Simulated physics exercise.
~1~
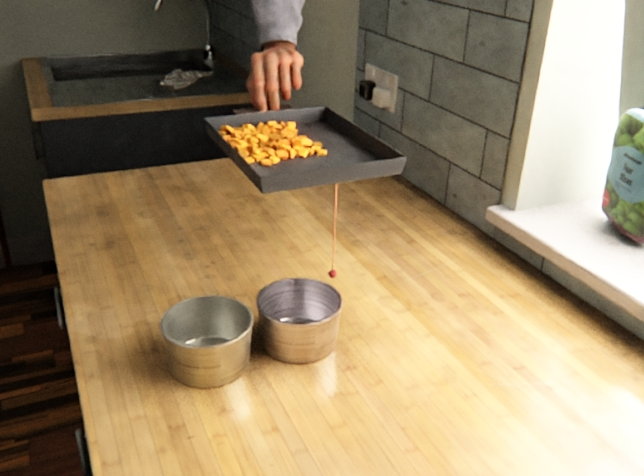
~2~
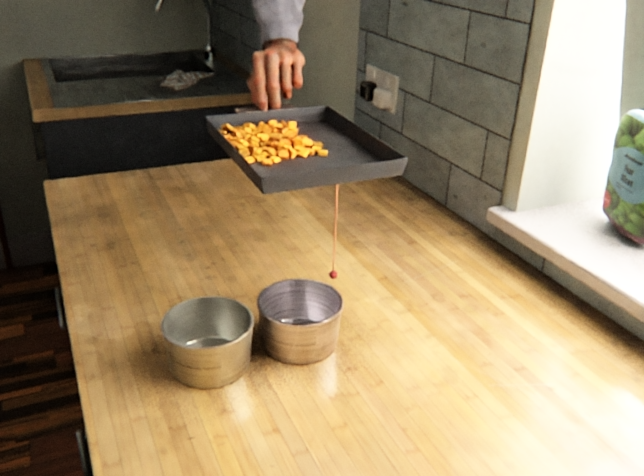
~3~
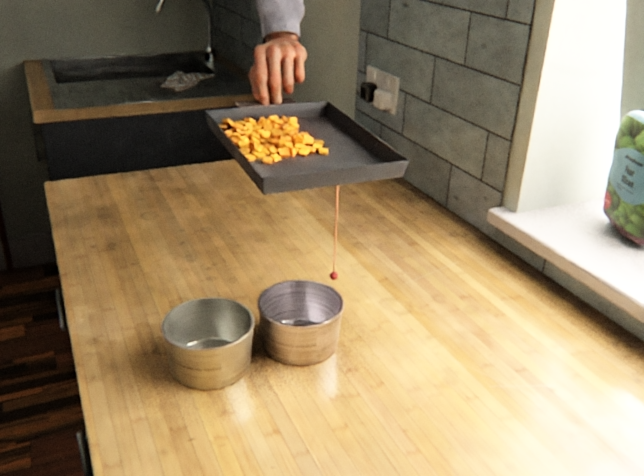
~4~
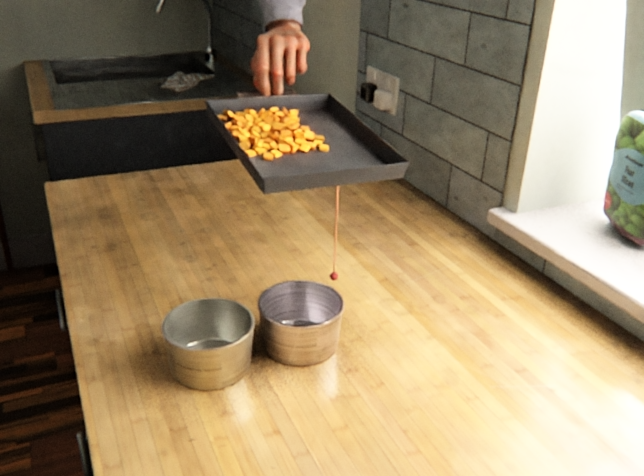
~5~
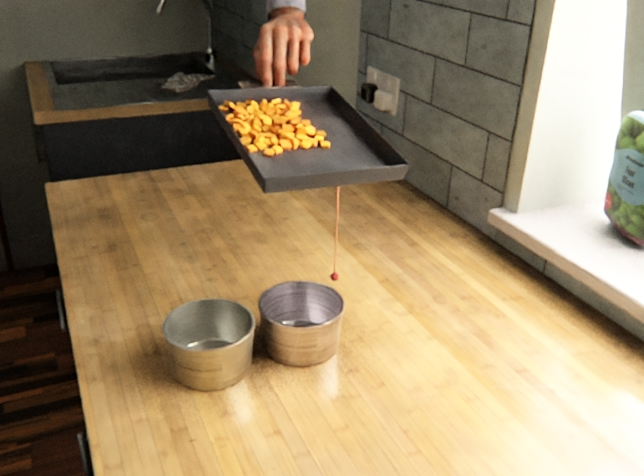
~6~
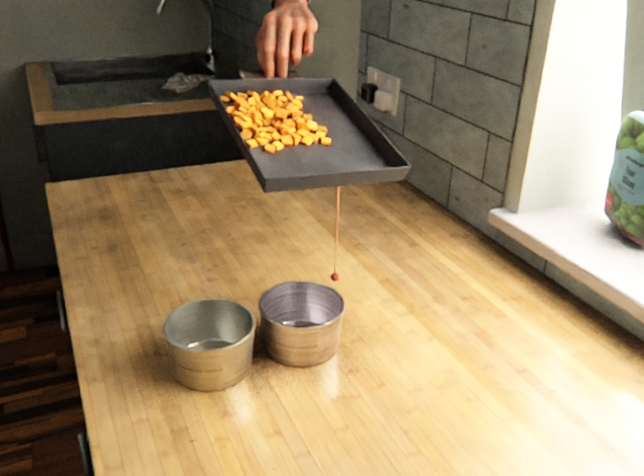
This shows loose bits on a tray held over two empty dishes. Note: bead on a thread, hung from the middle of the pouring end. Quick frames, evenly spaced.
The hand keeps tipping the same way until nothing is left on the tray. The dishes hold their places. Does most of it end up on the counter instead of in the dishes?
Yes, most of it lands on the counter.
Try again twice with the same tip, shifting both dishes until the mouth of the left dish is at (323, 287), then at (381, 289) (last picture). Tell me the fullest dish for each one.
In the first try it's the one on the right, and in the second it's the one on the left.
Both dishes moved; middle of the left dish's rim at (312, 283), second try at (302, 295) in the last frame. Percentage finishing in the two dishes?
Close to 10 in a hundred, then close to 40 in a hundred.
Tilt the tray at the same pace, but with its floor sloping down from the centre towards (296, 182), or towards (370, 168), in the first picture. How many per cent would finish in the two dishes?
First heading 90 %, second heading 0 %.
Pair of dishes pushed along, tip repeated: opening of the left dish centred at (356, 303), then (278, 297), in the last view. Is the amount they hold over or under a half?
Well, the bulk the first time and the minor share the second time.
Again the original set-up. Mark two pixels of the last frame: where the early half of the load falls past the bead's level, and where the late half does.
Early-half point (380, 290); late-half point (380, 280).
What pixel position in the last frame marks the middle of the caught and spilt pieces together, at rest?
Last view, resting centre - approx. (385, 340).
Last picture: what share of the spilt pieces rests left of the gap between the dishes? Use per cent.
That's about 0 per cent of the spill.
Soon after the last picture, tray tipped steeply; nearly all on the tray; a small part in the air.
A little later, tray tipped right over; most on the tray; a stray few in the right dish; a small part outside both; a stray few in the air.
Later still, tray tipped past a quarter turn; a small part in the right dish; most outside both.
At rest, tray tipped past a quarter turn; none in the left dish; a small part in the right dish; most outside both.
